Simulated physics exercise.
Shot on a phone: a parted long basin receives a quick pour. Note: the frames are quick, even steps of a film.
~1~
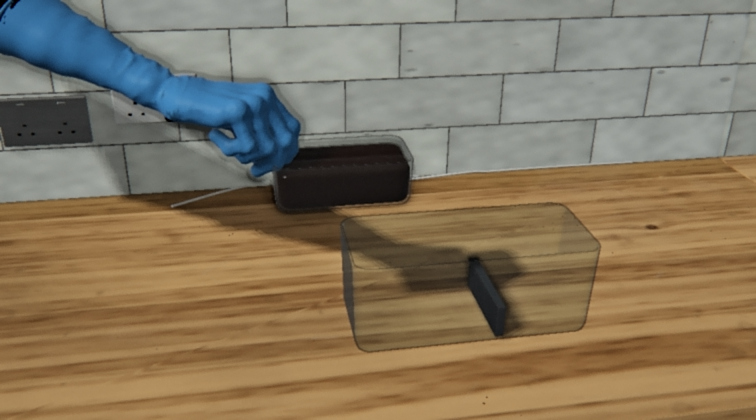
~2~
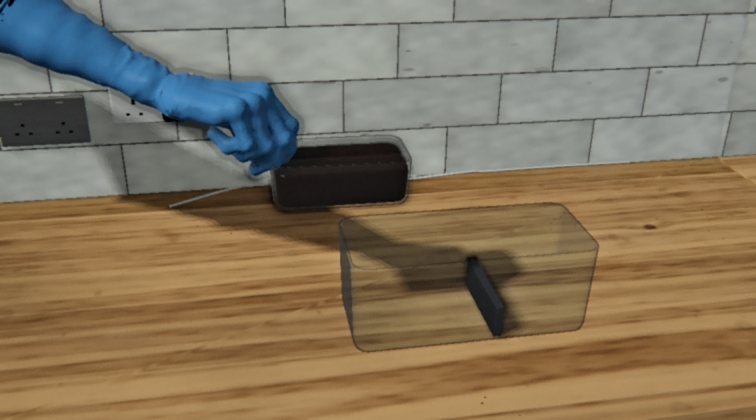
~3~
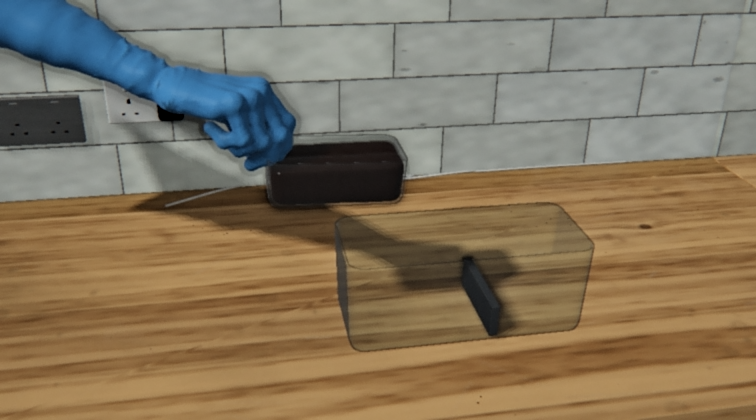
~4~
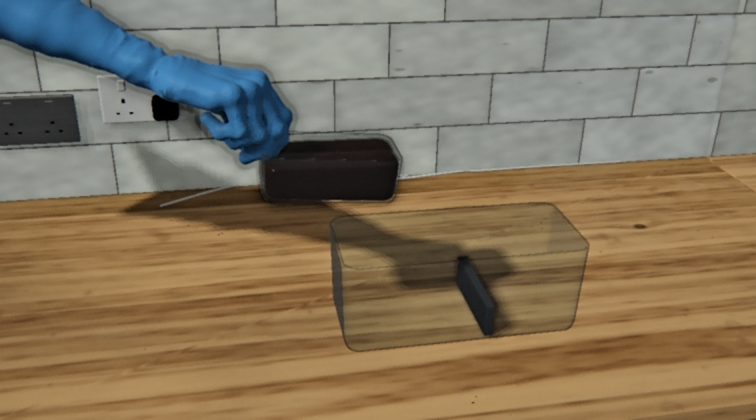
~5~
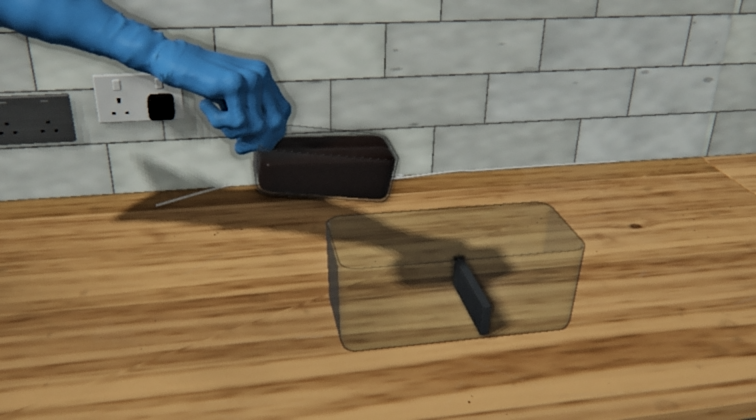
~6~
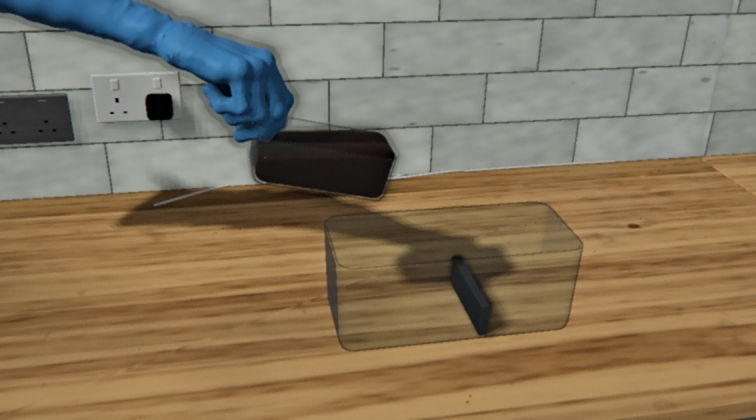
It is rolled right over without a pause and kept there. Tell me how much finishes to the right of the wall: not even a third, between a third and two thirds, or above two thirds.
Looks to me like the right side of the wall gets at least a third but no more than two thirds.
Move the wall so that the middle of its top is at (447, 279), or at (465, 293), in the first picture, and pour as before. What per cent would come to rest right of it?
Well, it's close to 85 per cent for the first one, then 65 per cent for the other.
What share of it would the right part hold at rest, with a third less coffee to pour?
Roughly 20 %.
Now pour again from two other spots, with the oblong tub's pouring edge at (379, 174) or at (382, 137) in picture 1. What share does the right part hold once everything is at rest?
About 5 per cent, then about 15 per cent.
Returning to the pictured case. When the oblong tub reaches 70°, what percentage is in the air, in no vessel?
I'd put it at roughly 50 percent of it.
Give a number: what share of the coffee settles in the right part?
50 % or thereabouts.
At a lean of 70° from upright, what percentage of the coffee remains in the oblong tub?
I'd reckon near 20 percent is still held at that tilt.
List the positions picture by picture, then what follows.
It leans 0°; its right rim is at (407, 149); the coffee meets the walls at (274, 161) and (404, 153); the long basin's rim runs from (347, 244) to (582, 226); the wall's top is at (487, 282), in the first picture.
It leans 1°; its right rim is at (405, 149); the coffee meets the walls at (272, 161) and (403, 152), in the second picture.
It leans 2°; its right rim is at (401, 149); the coffee meets the walls at (268, 158) and (398, 151), in the third picture.
It leans 5°; its right rim is at (396, 149); the coffee meets the walls at (262, 155) and (393, 149), in the fourth picture.
It leans 9°; its right rim is at (392, 149); the coffee meets the walls at (258, 150) and (390, 145), in the fifth picture.
It leans 13°; its right rim is at (390, 149); the coffee meets the walls at (255, 143) and (390, 143); 1 per cent is over the edge, in the sixth picture.
A moment on, the oblong tub is tipped part way and 22 per cent is still to pour, 23 is left of the wall and 6 right of it.
Next, the oblong tub is tipped right over and 2 per cent is still to pour, 36 is left of the wall and 48 right of it.
Then the oblong tub is tipped right over and 0 per cent is still to pour, 44 is left of the wall and 49 right of it.
Later the oblong tub is tipped right over and 0 per cent is still to pour, 44 is left of the wall and 49 right of it.
Finally, 44 per cent lies left of the wall, 49 right of it and 8 outside.
